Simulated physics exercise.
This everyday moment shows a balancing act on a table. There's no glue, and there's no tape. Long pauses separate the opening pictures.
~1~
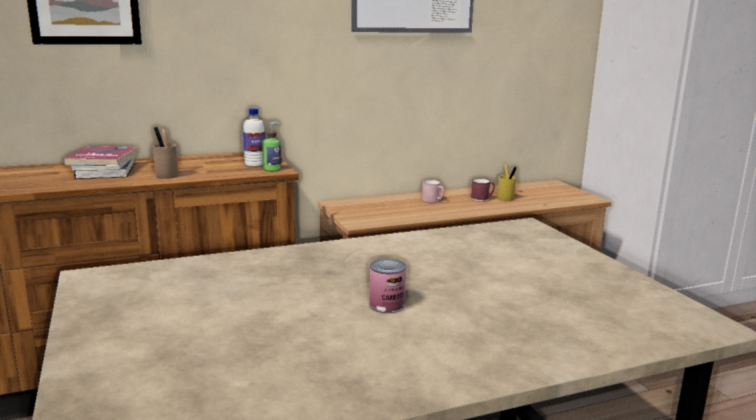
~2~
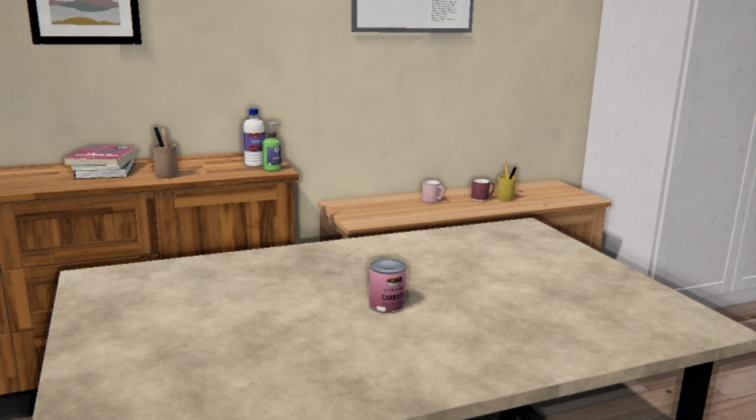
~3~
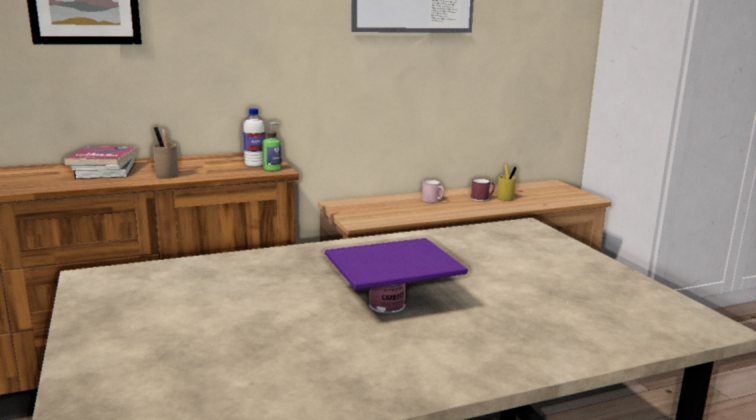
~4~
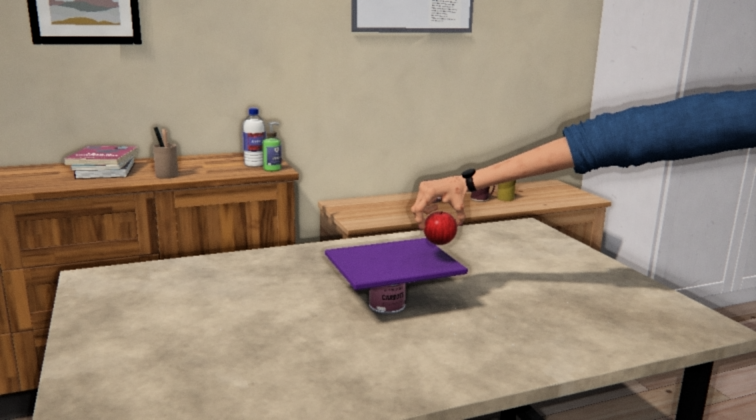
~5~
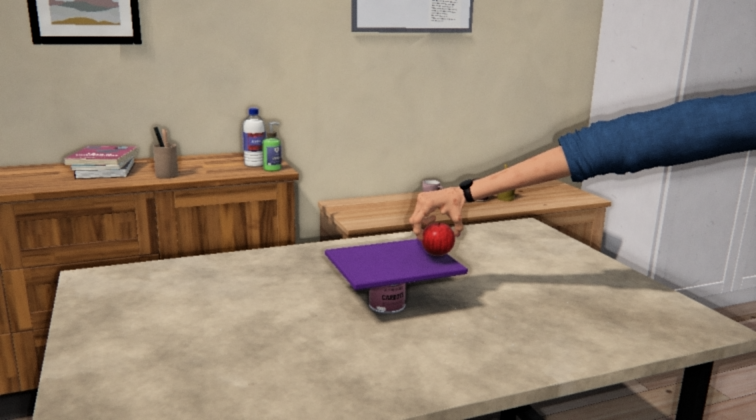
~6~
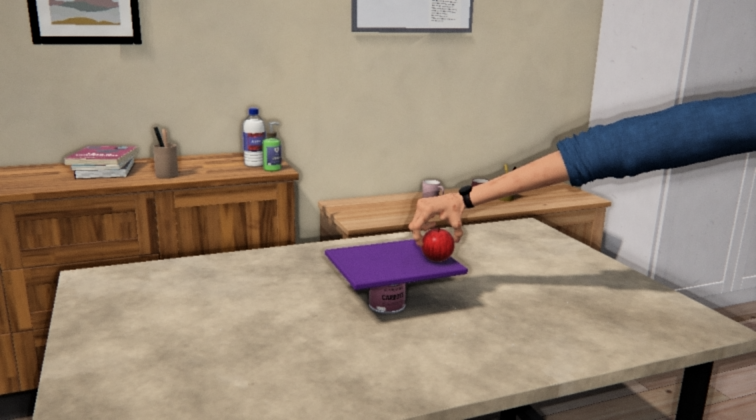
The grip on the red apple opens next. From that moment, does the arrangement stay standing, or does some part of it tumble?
The stack breaks down.
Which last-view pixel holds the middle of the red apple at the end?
Around (475, 290).
Then, 0.40 s after the last picture, red apple now fallen; purple lid tipped 40° from how it was.
Then, 0.50 s after the last picture, purple lid tipped 52° from how it was.
Then, 0.60 s after the last picture, purple lid tipped 55° from how it was.
Then, 1.20 s after the last picture, purple lid tipped 42° from how it was.
At rest, fallen, red apple; tipped over in the stack, purple lid; pink tin in place. Seen from the same camera at the end, red apple near (475, 290). The stack comes apart.
